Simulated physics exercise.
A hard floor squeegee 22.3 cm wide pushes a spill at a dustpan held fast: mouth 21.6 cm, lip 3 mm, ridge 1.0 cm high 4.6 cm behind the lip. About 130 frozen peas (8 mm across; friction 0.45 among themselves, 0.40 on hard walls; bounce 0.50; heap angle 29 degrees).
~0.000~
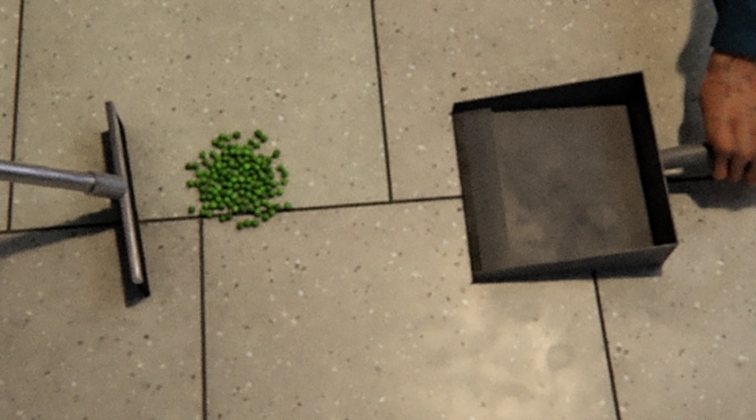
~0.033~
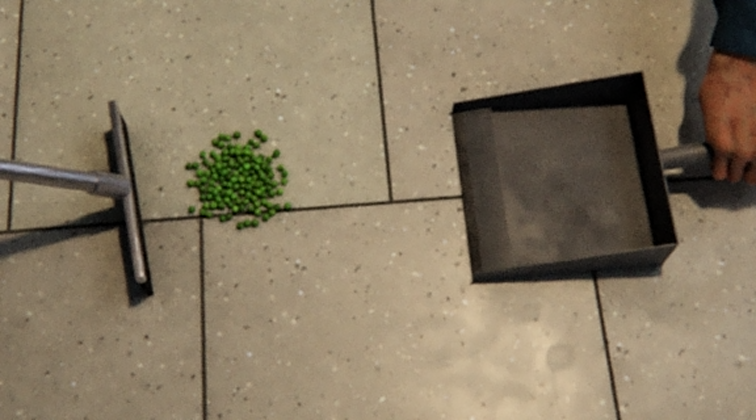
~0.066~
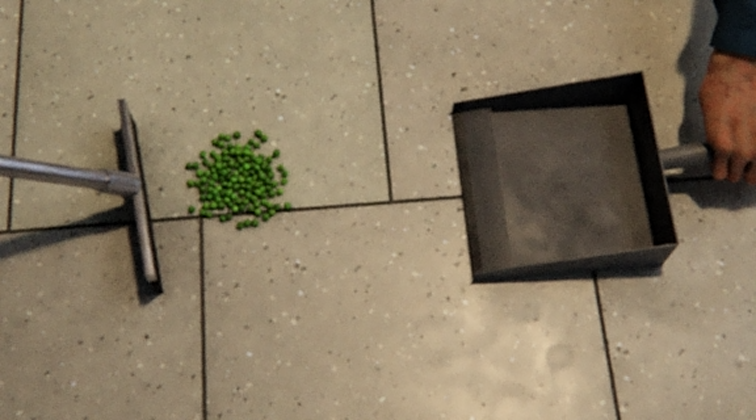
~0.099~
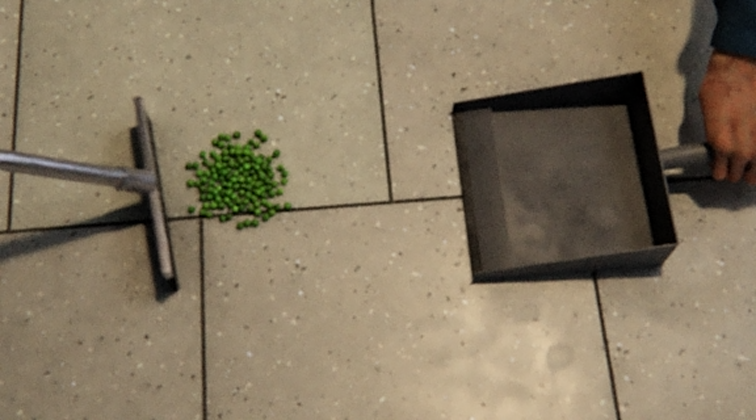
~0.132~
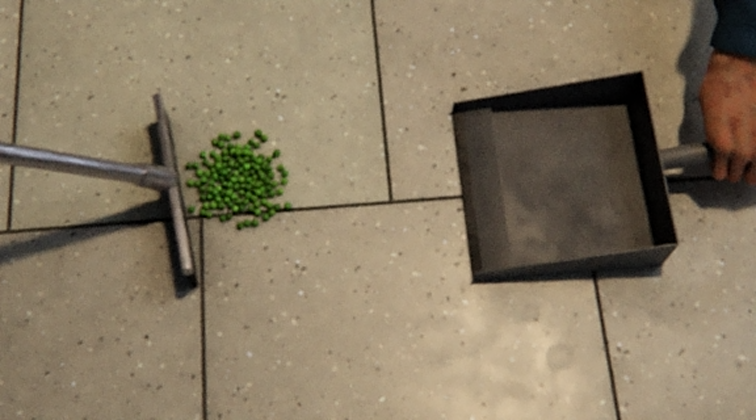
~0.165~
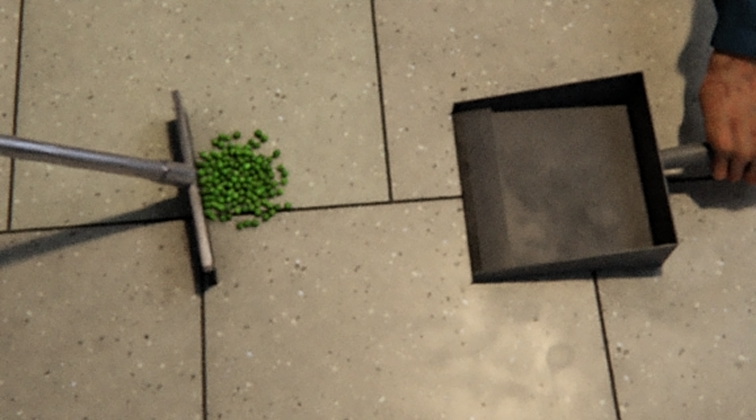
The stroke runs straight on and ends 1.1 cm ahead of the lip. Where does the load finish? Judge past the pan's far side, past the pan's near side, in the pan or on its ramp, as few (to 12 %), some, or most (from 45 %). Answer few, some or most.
Far side some, near side few, pan some.
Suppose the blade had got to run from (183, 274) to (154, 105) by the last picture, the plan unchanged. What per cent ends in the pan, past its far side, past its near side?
Pan 15, far 25, near 0.
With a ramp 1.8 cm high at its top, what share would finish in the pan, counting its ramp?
In that case some 15 per cent.
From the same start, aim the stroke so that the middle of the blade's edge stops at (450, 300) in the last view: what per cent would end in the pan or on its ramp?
Some 0 per cent.
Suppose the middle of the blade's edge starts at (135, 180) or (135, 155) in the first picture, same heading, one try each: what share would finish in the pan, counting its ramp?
About 25 and 20 per cent.
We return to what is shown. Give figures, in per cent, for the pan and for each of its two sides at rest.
Far side 35; near side 0; pan 20.
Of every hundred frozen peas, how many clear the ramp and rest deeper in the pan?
Some 5 per cent.
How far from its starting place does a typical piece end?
Some 28 cm.
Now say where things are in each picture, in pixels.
In the first frame, blade from (137, 278) to (111, 109), moved 0.0 cm, 0 of the pieces shifted so far; middle of the pieces at (241, 180); pan at (570, 185).
In the second frame, blade from (141, 278) to (114, 108), moved 0.4 cm, 0 of the pieces shifted so far; middle of the pieces at (241, 180).
In the third frame, blade from (151, 276) to (124, 107), moved 1.5 cm, 0 of the pieces shifted so far; middle of the pieces at (241, 180).
In the fourth frame, blade from (167, 273) to (139, 104), moved 3.3 cm, 0 of the pieces shifted so far; middle of the pieces at (241, 180).
In the fifth frame, blade from (188, 270) to (158, 101), moved 5.5 cm, 0 of the pieces shifted so far; middle of the pieces at (241, 180).
In the sixth frame, blade from (208, 266) to (177, 98), moved 7.8 cm, 18 of the pieces shifted so far; middle of the pieces at (242, 180); pan at (570, 185). The blade's pace is about 0.67 m/s, heading 6 degrees away from the viewer's side.
After 0.38 s, middle of the blade 17 cm from the lip; 0 % over the lip, far side 20 %, near side 0 %.
After 0.52 s, middle of the blade 7 cm from the lip; 0 % over the lip, far side 25 %, near side 0 %.
After 0.79 s, middle of the blade 3 cm from the lip; 25 % over the lip, far side 35 %, near side 0 %.
At rest (1.6 s), far side 35 %, near side 0 %, pan 20 %, in front of the lip or behind the blade 45 %.
